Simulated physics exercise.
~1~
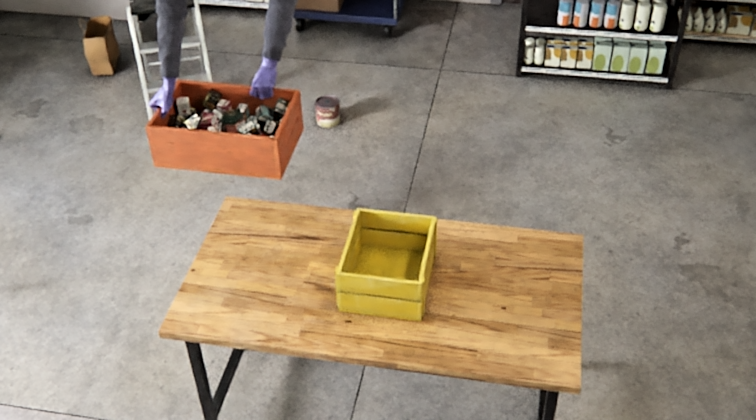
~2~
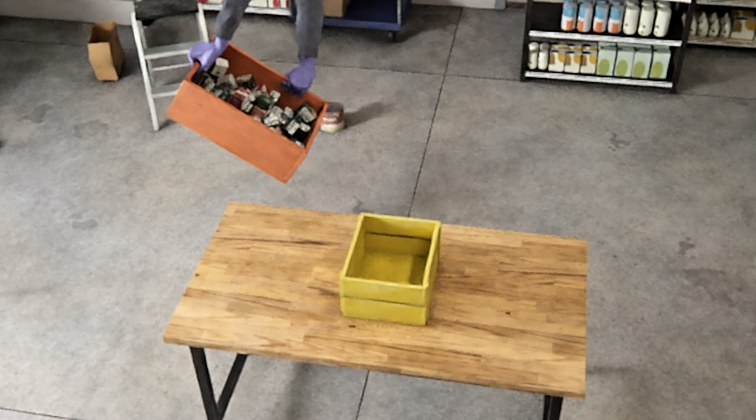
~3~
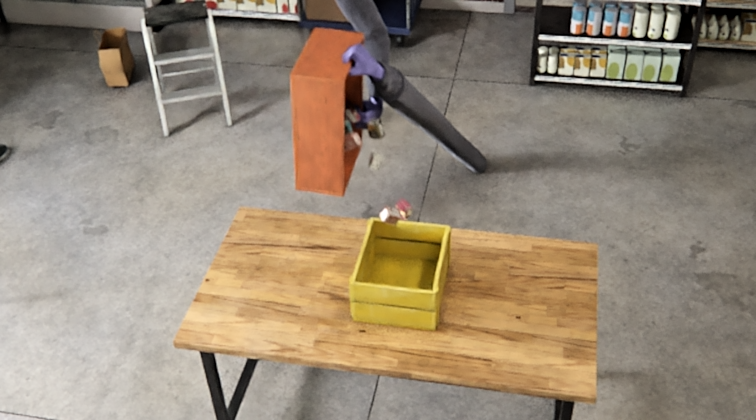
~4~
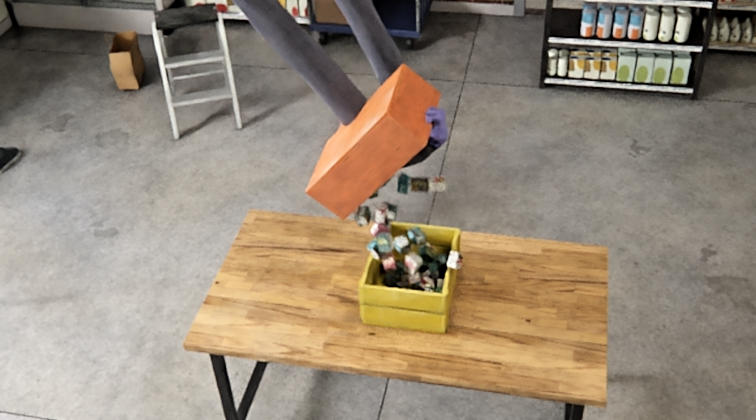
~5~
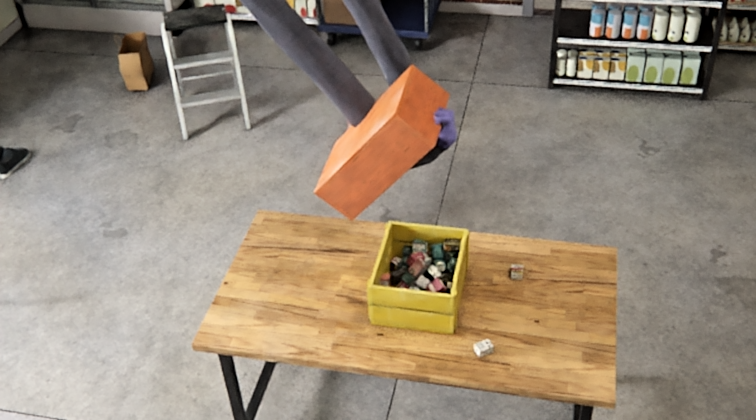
Someone in purple gloves lifted an orange crate full of small cartons and tipped it over a yellow tray on a wooden table, pouring them out until the tray was full, with two cartons ending up on the tabletop beside it.
